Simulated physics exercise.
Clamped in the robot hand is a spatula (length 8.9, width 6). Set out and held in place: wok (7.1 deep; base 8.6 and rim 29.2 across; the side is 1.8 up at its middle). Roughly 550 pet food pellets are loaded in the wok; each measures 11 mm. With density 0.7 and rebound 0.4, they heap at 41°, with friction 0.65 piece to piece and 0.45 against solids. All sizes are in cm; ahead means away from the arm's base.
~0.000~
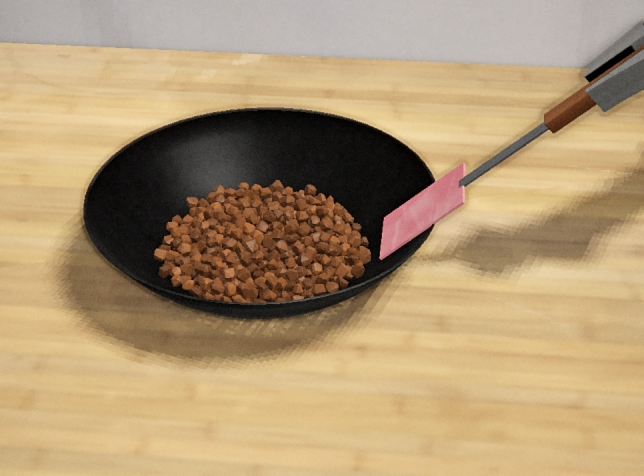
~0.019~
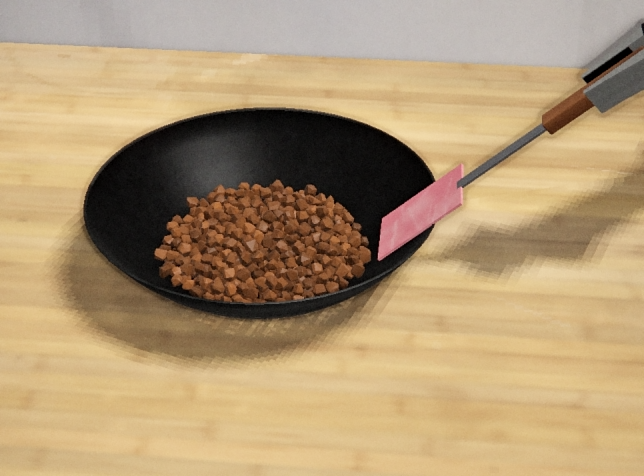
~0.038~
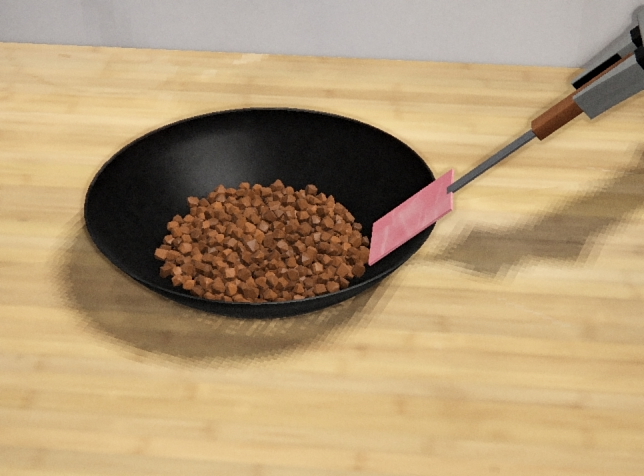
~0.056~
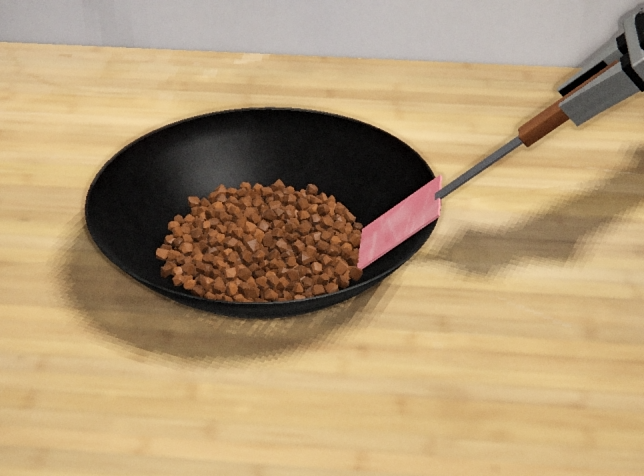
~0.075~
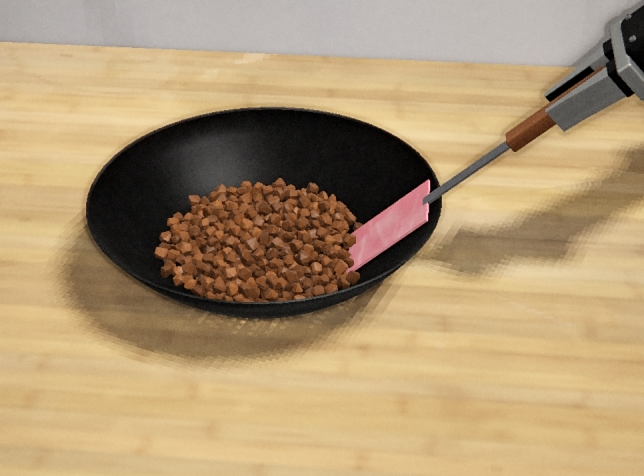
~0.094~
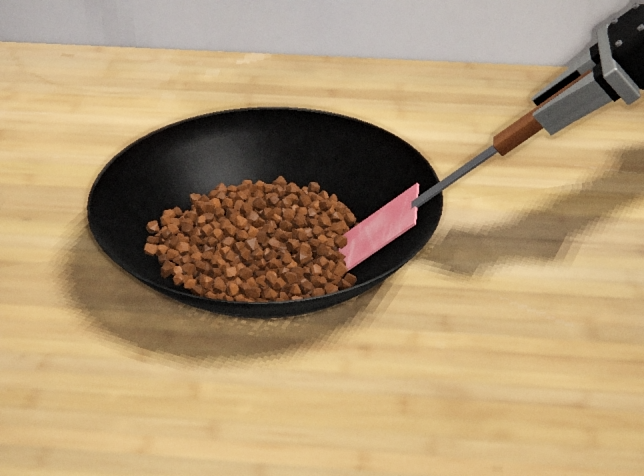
A pink spatula held by a robot arm slides slowly down and left inside the right side of a black wok on a wooden surface, meeting the heap of brown pellets and nudging it slightly leftward.
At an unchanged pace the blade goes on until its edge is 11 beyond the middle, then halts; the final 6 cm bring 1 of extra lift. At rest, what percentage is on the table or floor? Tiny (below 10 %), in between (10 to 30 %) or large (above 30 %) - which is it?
In between, so 10 to 30 %.
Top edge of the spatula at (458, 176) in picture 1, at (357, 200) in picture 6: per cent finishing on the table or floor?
Some 35 percent ends up on the table or floor.
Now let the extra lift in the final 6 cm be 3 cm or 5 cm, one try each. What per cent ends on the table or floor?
It comes to around 20 per cent on the first try and around 15 per cent on the second.
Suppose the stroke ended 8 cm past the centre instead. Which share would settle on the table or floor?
Then around 5 per cent.
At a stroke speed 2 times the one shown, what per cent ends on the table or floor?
About 35 per cent.
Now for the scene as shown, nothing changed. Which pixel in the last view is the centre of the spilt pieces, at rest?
Centre of the spill: Approx. (33, 232).
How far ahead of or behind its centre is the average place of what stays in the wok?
It sits some 4.0 centimetres ahead of centre.
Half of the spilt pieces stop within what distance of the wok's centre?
Roughly 22 cm from the middle.
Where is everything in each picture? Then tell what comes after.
The spatula top edge at (464, 182), sloping 43°; upper third of the load around (264, 236), from x 160 to 365, top at y 190; 551 in the wok, in the first picture.
The spatula top edge at (462, 183), sloping 43°; upper third of the load around (265, 236), from x 160 to 365, top at y 190, in the second picture.
The spatula top edge at (452, 189), sloping 43°; upper third of the load around (265, 236), from x 160 to 365, top at y 185, in the third picture.
The spatula top edge at (440, 195), sloping 43°; upper third of the load around (268, 235), from x 160 to 360, top at y 185, in the fourth picture.
The spatula top edge at (428, 200), sloping 43°; upper third of the load around (265, 232), from x 160 to 360, top at y 185, in the fifth picture.
The spatula top edge at (417, 203), sloping 43°; upper third of the load around (253, 228), from x 150 to 360, top at y 185; 551 in the wok, in the sixth picture.
After 0.21 s, sloping 43°, highest piece 6 above the table; 551 in the wok.
After 0.33 s, sloping 43°, highest piece 9 above the table; 549 in the wok, 2 on the blade or in flight.
After 0.59 s, sloping 43°, highest piece 8 above the table; 440 in the wok, 101 on the table or floor, 10 on the blade or in flight.
After 1.64 s, sloping 43°, highest piece 8 above the table; 440 in the wok, 111 on the table or floor.
In the end, 440 in the wok, 111 on the table or floor. That is 20 % on the table or floor.
